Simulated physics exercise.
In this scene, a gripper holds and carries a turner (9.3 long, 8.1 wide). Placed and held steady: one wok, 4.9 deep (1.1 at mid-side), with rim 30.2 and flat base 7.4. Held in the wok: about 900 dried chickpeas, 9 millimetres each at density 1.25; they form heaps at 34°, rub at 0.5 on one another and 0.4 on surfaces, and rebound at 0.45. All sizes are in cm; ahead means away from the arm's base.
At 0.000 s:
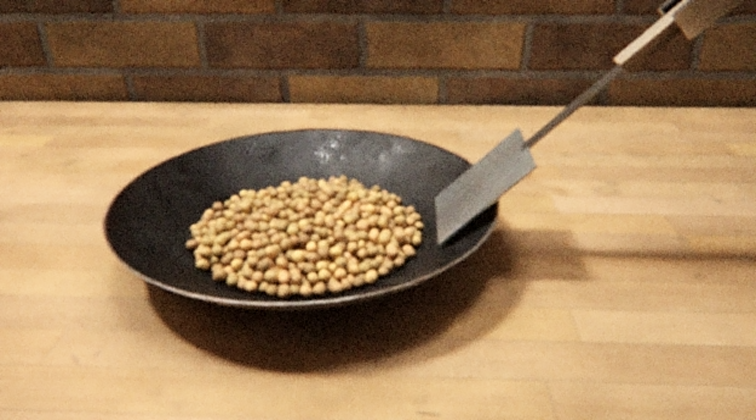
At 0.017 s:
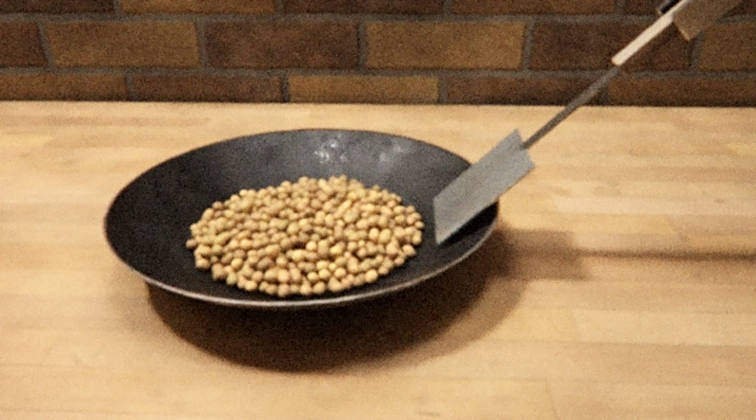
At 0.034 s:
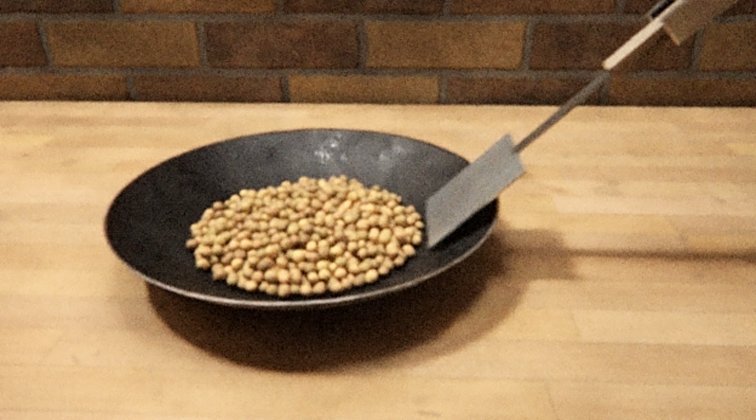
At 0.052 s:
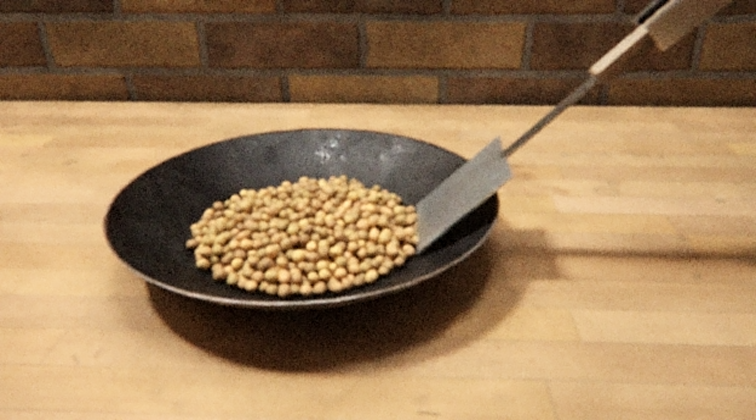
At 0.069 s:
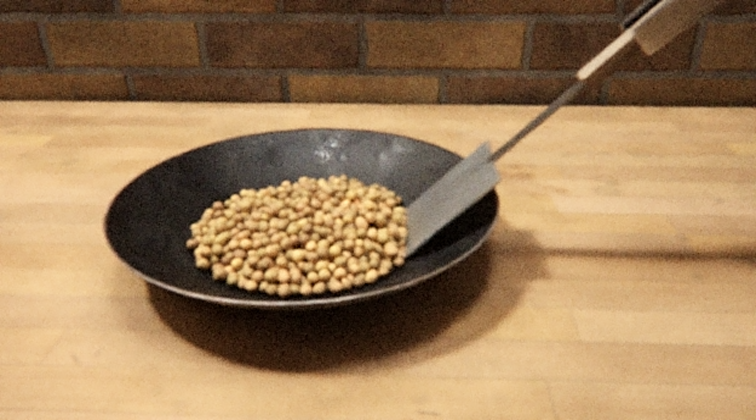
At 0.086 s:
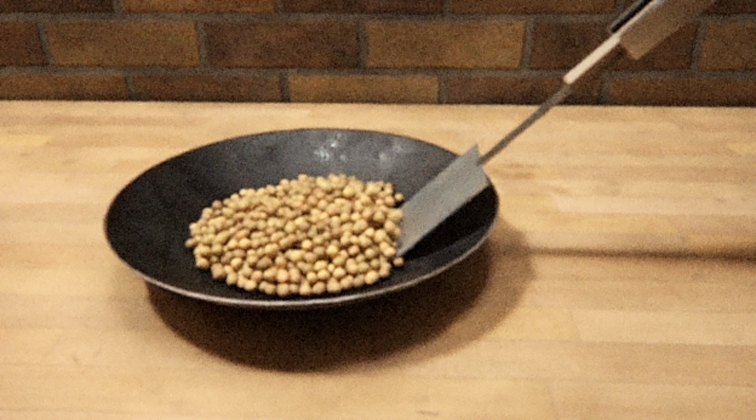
Gripper holding a metal turner, sliding its blade leftward inside a black wok and nudging the edge of a chickpea pile.
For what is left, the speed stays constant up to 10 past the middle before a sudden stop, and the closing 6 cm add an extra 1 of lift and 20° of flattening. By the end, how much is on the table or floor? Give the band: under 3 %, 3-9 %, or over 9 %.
Band: 3-9 %.
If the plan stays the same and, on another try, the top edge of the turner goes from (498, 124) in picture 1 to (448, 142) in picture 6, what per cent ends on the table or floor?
It works out to about 10 %, more or less.
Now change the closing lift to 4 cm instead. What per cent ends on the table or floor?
I'd reckon around 5 per cent.
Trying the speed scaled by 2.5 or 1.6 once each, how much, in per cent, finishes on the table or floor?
Roughly 30 percent for the first try, 20 percent for the second.
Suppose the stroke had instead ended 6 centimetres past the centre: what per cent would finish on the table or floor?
In that case about 0 percent ends on the table or floor.
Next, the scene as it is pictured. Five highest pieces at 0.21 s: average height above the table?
Roughly 4 cm.
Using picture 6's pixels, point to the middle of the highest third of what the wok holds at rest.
Roughly at (174, 196).
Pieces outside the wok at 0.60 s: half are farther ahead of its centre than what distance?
Some 18 centimetres ahead.
After 0.21 s, sloping 45°, highest piece 4 above the table; 900 in the wok.
After 0.34 s, sloping 39°, highest piece 5 above the table; 900 in the wok.
After 0.60 s, sloping 25°, highest piece 7 above the table; 848 in the wok, 50 on the table or floor, 2 on the blade or in flight.
After 1.65 s, sloping 25°, highest piece 7 above the table; 845 in the wok, 55 on the table or floor.
At rest, 845 in the wok, 55 on the table or floor. That is 6 % on the table or floor.
